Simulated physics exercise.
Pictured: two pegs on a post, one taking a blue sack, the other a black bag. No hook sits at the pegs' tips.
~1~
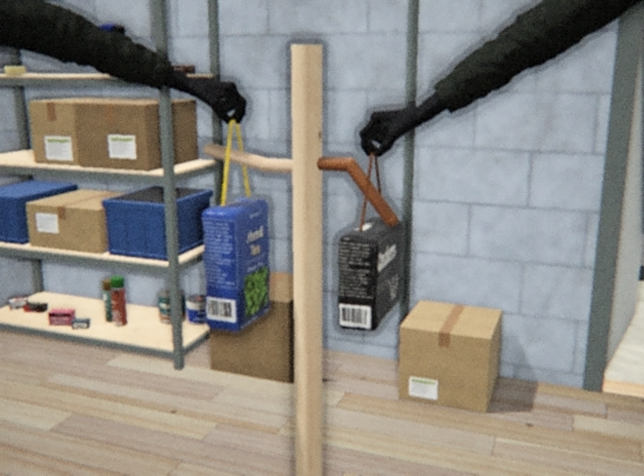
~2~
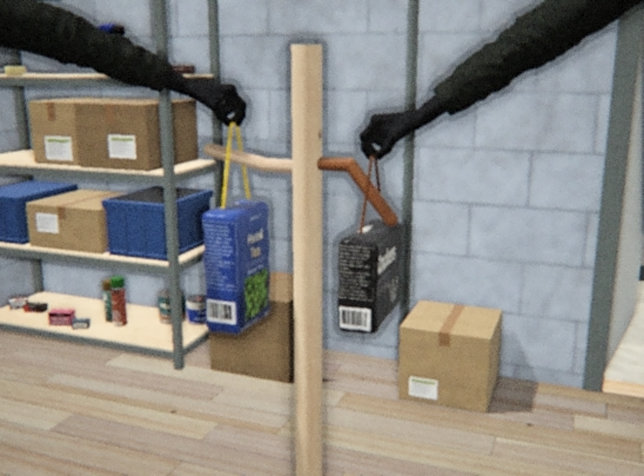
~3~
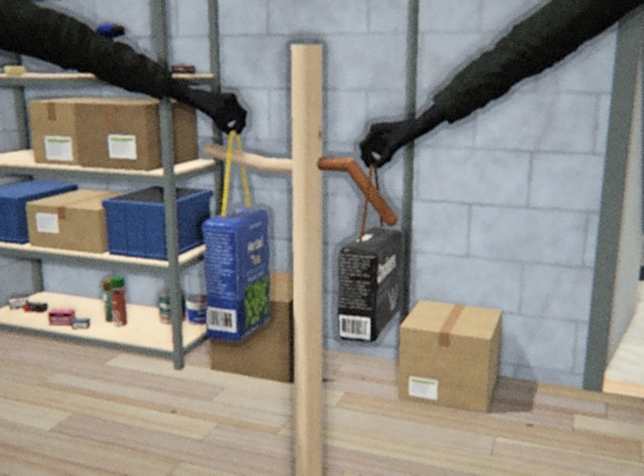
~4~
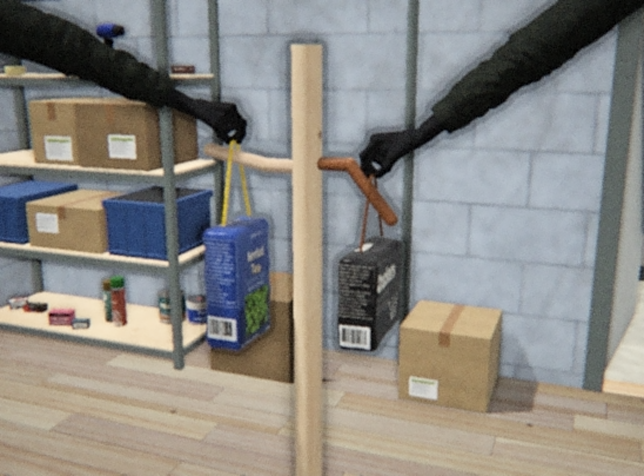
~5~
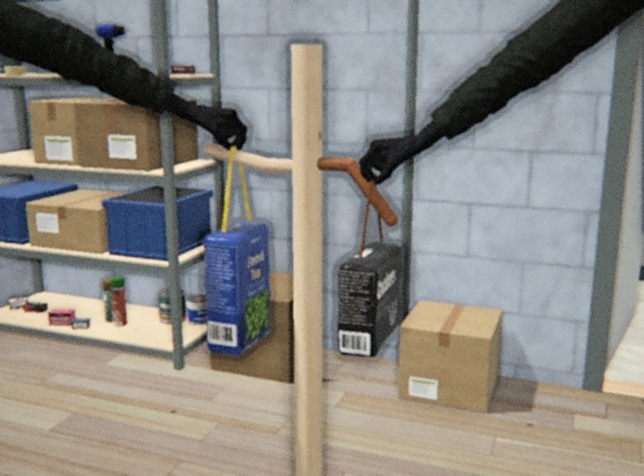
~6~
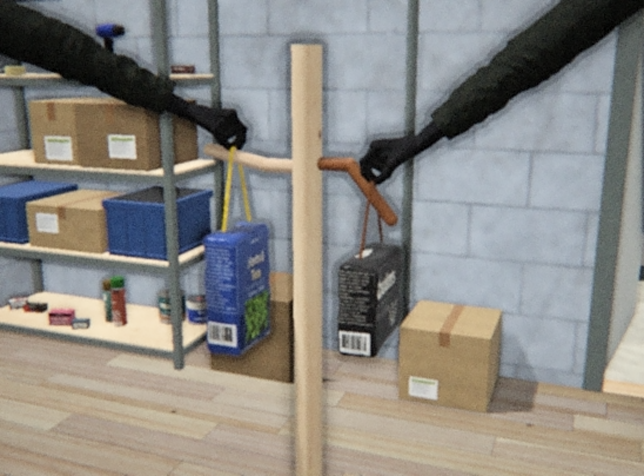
Two black-gloved hands hold a blue bag on the left and a black one on the right by their straps, beside an upright wooden post with two pegs. The fixed, front-on view shows a storeroom with grey block walls, shelves of brown and blue boxes at left, and a carton on the wooden floor. Both hands lower the bags slightly, then stay almost still.
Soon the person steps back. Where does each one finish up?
The blue sack finishes on its peg, the black bag finishes off its peg.
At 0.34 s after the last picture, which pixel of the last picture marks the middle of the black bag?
At that time it is near (369, 453) in the last view.
Then, 0.34 s after the last picture, blue sack hanging near (240, 290); black bag falling near (369, 453).
Then, 0.62 s after the last picture, blue sack hanging near (242, 291); black bag on the floor.
At rest, blue sack hanging near (242, 291); black bag on the floor. The blue sack stays hanging and the black bag drops to the floor.
